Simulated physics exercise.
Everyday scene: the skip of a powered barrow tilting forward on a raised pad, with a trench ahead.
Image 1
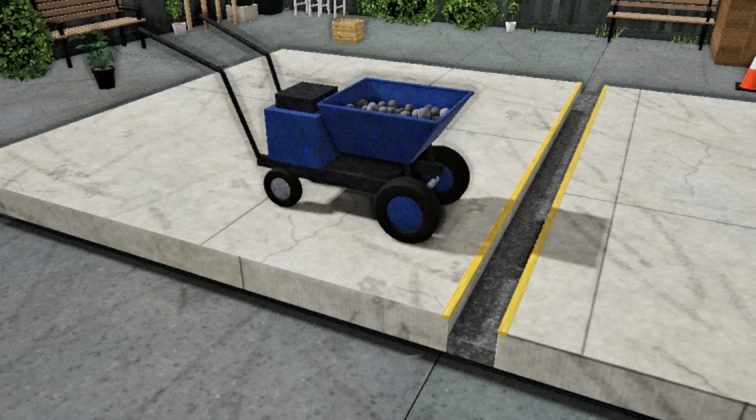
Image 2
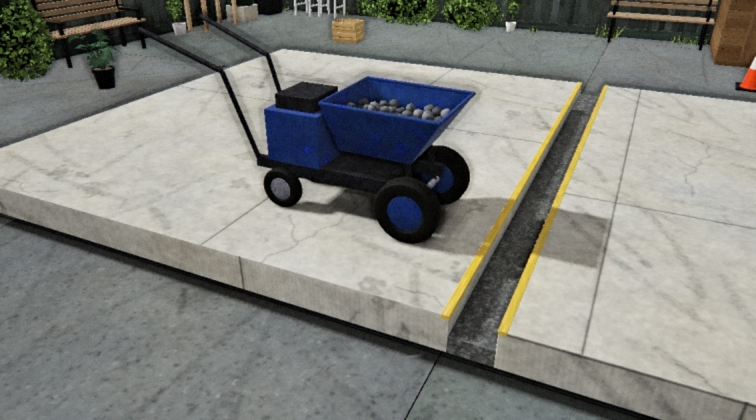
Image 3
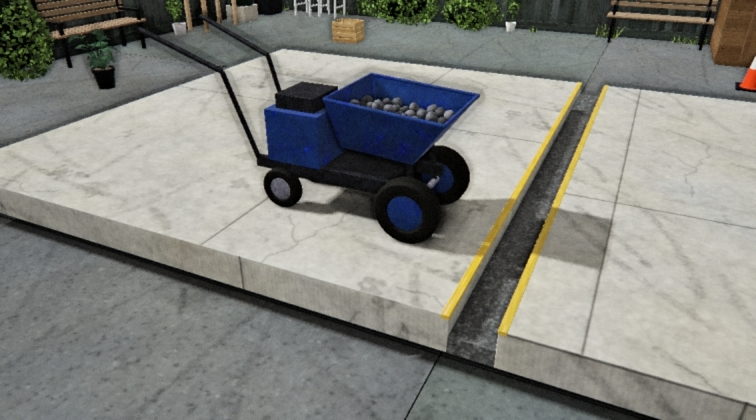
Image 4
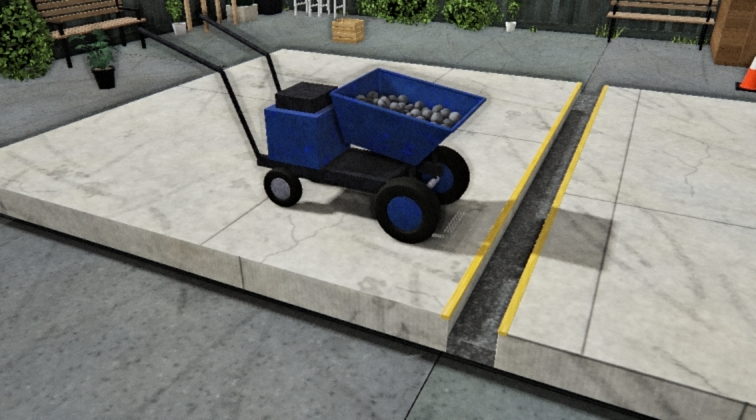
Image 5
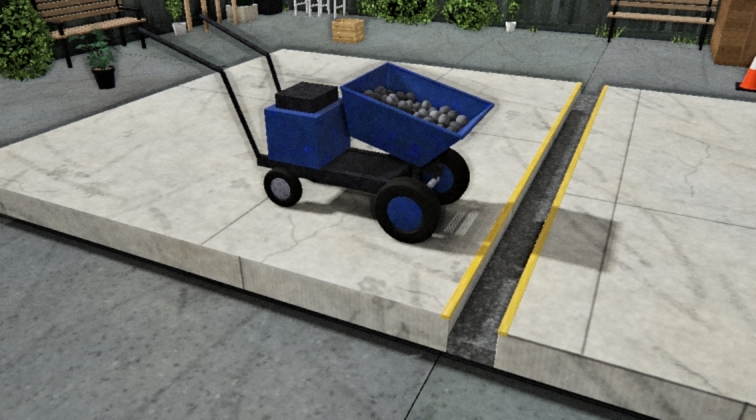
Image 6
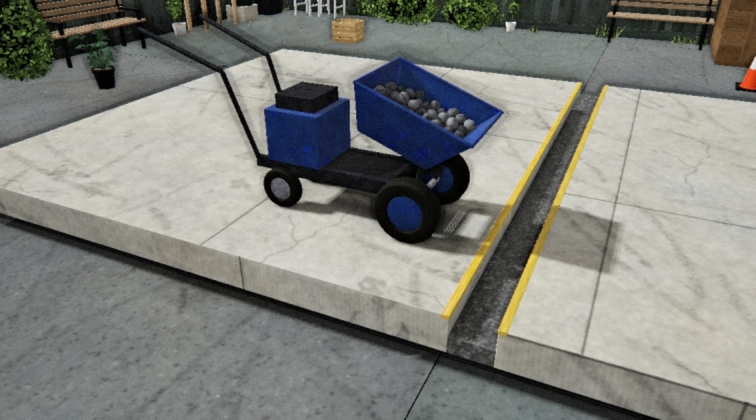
Blue skip of a powered barrow tilting slowly forward to the right, carrying round grey cobbles on a pale slab beside a trench.
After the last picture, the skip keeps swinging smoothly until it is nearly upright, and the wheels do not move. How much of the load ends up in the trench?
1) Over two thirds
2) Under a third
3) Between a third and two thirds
(3) Between a third and two thirds.
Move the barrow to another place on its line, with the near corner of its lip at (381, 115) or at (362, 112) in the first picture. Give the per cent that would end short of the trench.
Try 1: 40 %. Try 2: 50 %.
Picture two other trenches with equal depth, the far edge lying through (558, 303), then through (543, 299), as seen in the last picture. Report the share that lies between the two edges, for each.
I'd put it near 100 in a hundred, then near 90 in a hundred.
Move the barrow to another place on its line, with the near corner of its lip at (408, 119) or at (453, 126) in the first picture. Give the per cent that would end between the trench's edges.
You'd get 80 in a hundred the first time and 10 in a hundred the second.
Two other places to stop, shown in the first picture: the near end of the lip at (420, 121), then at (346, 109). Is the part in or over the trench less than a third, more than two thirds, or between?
Try 1, above two thirds; try 2, under a third.
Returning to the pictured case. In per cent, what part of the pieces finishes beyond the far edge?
Close to 45 in a hundred.
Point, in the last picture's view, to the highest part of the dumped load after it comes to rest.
Estimated top, final frame: Near (553, 232).
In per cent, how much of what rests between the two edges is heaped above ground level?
20 per cent or so.
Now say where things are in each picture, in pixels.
The first frame shows lip of the skip at (438, 123), level; top of the load at (383, 111), round cobbles; first edge of the trench at (466, 279); far edge at (519, 293), the trench under half as wide as the skip, and about half as deep as wide.
The second frame shows lip of the skip at (440, 124), tipped barely; top of the load at (385, 111).
The third frame shows lip of the skip at (445, 127), tipped barely; top of the load at (379, 114).
The fourth frame shows lip of the skip at (452, 131), tipped a little; top of the load at (376, 113).
The fifth frame shows lip of the skip at (462, 138), tipped a little; top of the load at (384, 109).
The sixth frame shows lip of the skip at (472, 147), tipped clearly; top of the load at (394, 106); first edge of the trench at (466, 279); far edge at (519, 293).
Soon after the last picture, skip tipped steeply; all in the skip.
A little later, skip tipped right over; most in the skip; a small part in or heaped over the trench; a small part beyond it.
Later still, skip tipped right over; a small part in the skip; about a third in or heaped over the trench; about half beyond it.
By the end, skip tipped right over; a stray few in the skip; about half in or heaped over the trench; about half beyond it.
